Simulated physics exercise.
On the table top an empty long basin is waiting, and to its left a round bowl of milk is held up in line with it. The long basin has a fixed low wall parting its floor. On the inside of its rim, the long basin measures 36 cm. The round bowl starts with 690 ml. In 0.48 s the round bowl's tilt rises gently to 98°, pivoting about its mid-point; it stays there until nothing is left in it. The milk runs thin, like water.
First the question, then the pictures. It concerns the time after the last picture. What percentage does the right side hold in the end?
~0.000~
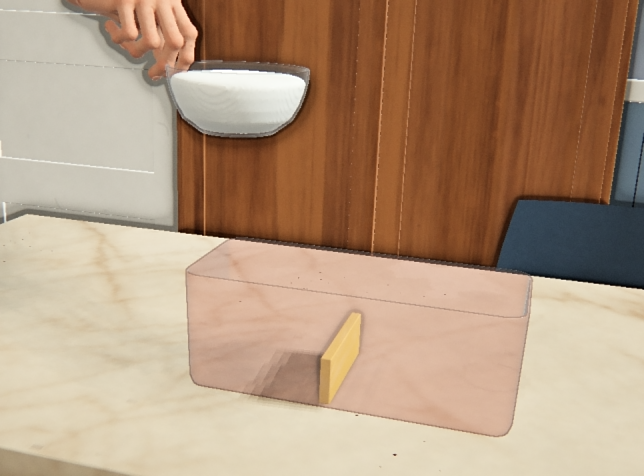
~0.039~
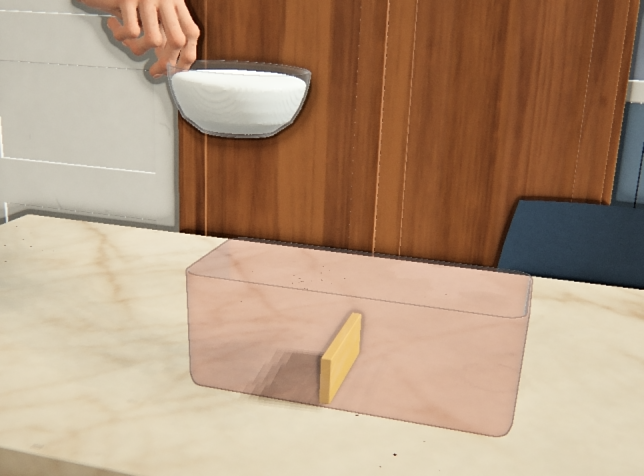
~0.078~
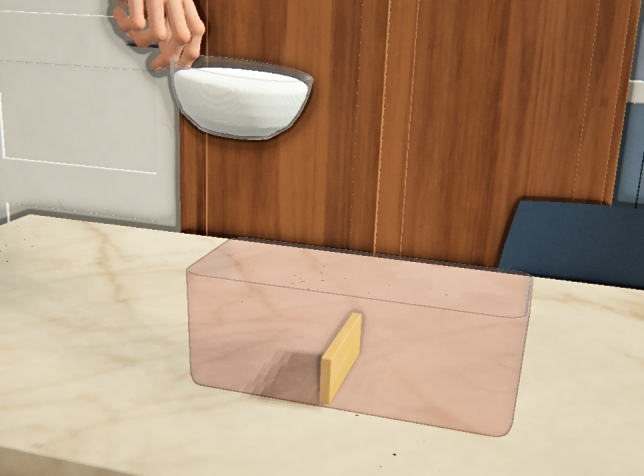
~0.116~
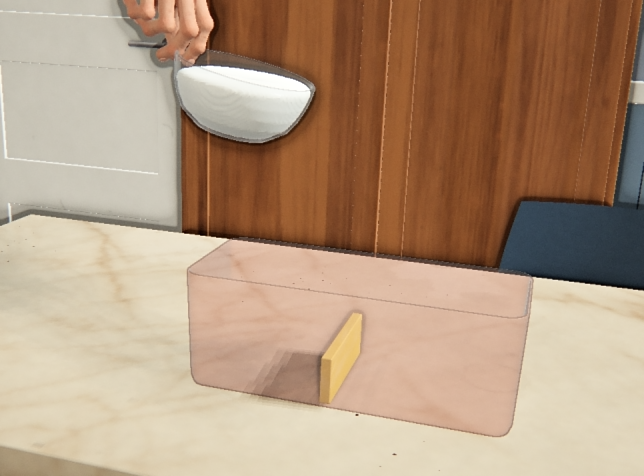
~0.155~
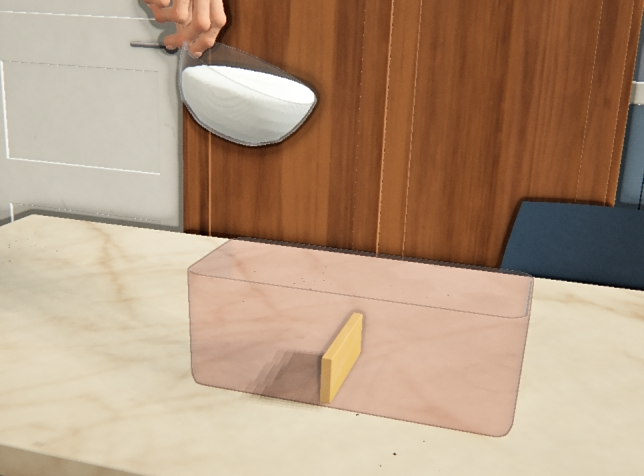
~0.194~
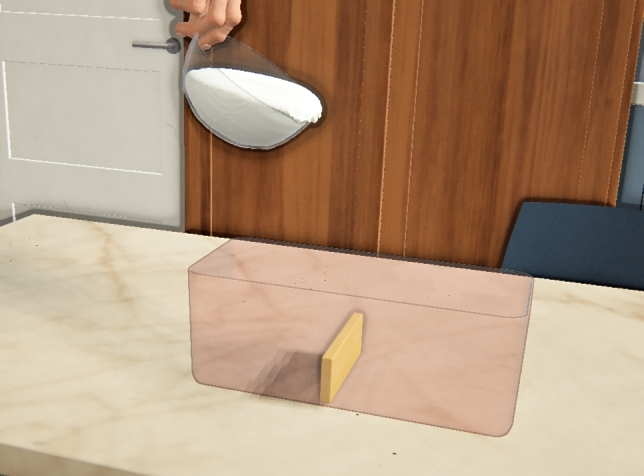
About 61 per cent.
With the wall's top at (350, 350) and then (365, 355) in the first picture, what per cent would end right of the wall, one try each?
Roughly 55 per cent, then 30 per cent.
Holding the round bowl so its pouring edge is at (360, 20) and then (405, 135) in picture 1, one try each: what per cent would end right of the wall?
In order, 80 and 90 per cent.
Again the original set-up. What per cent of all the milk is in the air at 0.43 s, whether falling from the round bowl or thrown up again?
About 60 per cent.
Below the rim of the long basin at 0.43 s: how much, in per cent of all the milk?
Near 28 in a hundred.
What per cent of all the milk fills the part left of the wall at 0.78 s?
36 %.
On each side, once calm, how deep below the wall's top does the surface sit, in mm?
On the left it's about 40 mm; on the right, about 36 mm.
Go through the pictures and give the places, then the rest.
In the first frame, it leans 0°; its right rim is at (305, 74); the milk meets the walls at (180, 74) and (304, 82); the long basin's rim runs from (208, 255) to (530, 297); the wall's top is at (342, 336).
In the second frame, it leans 2°; its right rim is at (306, 76); the milk meets the walls at (181, 73) and (305, 84).
In the third frame, it leans 6°; its right rim is at (308, 83); the milk meets the walls at (183, 70) and (307, 87).
In the fourth frame, it leans 13°; its right rim is at (310, 92); the milk meets the walls at (186, 69) and (309, 90).
In the fifth frame, it leans 23°; its right rim is at (311, 105); the milk meets the walls at (191, 68) and (314, 97); 1 per cent is over the edge.
In the sixth frame, it leans 34°; its right rim is at (309, 120); the milk meets the walls at (195, 70) and (304, 103); 7 per cent is over the edge.
Then, 0.43 s in, the tilt is 95° and 12 per cent is still to pour, 3 is left of the wall and 25 right of it.
Then, 0.60 s in, the tilt is 98° and 1 per cent is still to pour, 29 is left of the wall and 65 right of it.
Then, 0.78 s in, the tilt is 98° and 0 per cent is still to pour, 37 is left of the wall and 61 right of it.
Then, 0.98 s in, the tilt is 98° and 0 per cent is still to pour, 38 is left of the wall and 61 right of it.
Finally, 38 per cent lies left of the wall, 61 right of it and 1 outside.
